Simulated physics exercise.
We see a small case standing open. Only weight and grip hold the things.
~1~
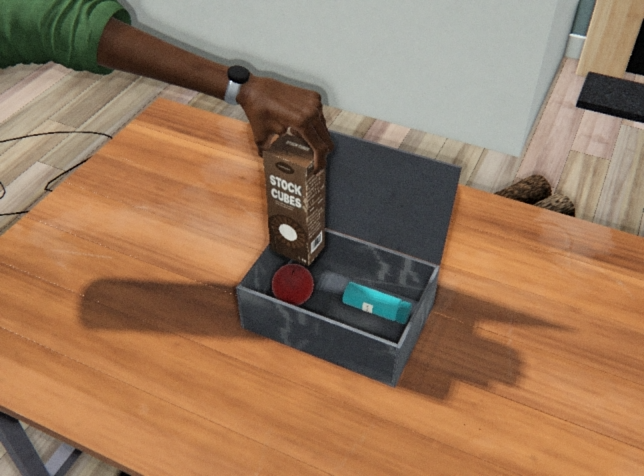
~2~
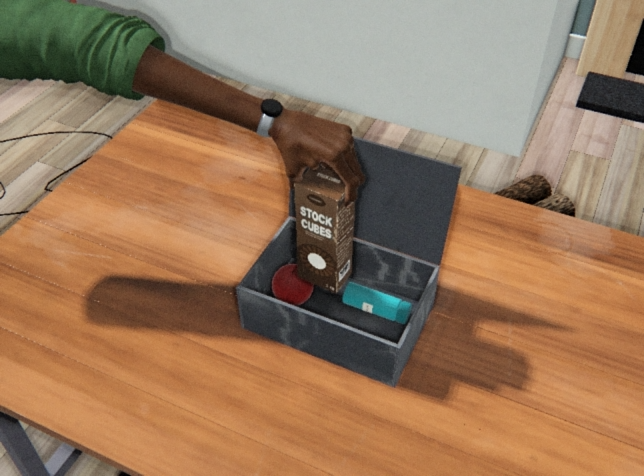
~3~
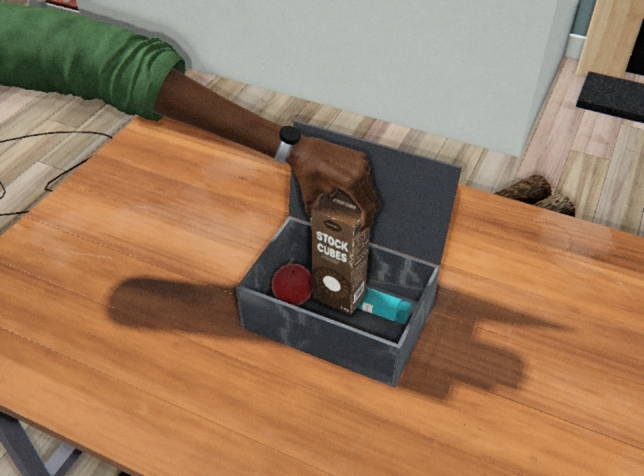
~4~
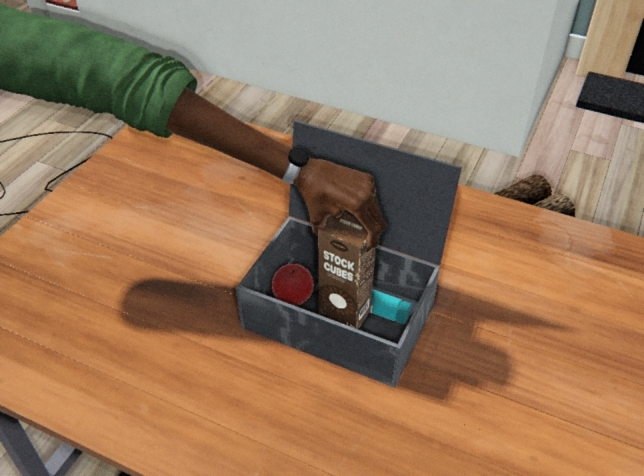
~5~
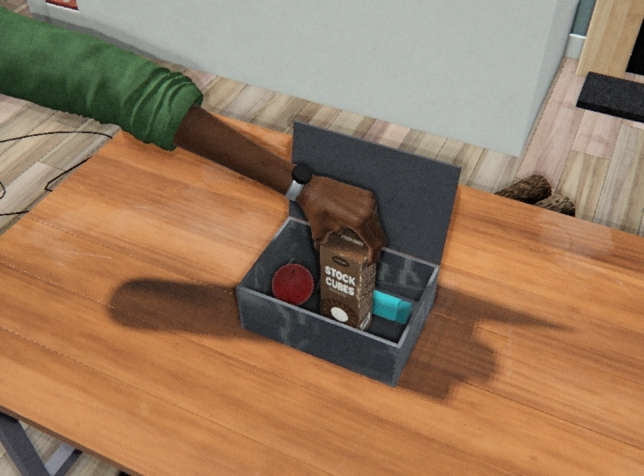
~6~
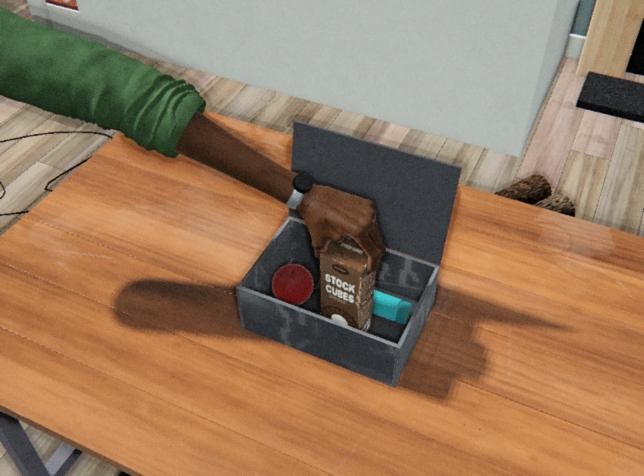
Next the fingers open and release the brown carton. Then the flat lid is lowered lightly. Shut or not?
It will not close.
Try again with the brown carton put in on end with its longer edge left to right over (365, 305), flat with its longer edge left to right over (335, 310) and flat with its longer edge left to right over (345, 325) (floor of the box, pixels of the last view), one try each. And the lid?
First, it will not close; second, it sits on the rim; third, it will not close.
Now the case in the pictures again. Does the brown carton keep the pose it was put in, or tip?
The brown carton tips.
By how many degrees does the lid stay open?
Some 20° above the rim.
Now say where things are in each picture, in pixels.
In the first frame, coming down; brown carton (296, 202); red apple (293, 285).
In the second frame, coming down; brown carton (325, 232).
In the third frame, coming down; brown carton (340, 255); red apple (293, 285).
In the fourth frame, coming down; brown carton (346, 273); red apple (293, 285).
In the fifth frame, coming down; brown carton (348, 287); red apple (293, 285).
In the sixth frame, put in, still held; brown carton (347, 295); red apple (293, 285).
Then, 1.30 s after the last picture, lid 78° above the rim.
Then, 2.00 s after the last picture, lid 42° above the rim; brown carton tipped 6° from how it was near (344, 298).
Then, 2.60 s after the last picture, lid 20° above the rim; brown carton tipped 51° from how it was near (345, 299); turquoise shaker rolled about its own width.
At rest, lid 20° above the rim; tipped over in the box, brown carton; the other 2 in place. Seen from the same camera at the end, brown carton near (345, 299).
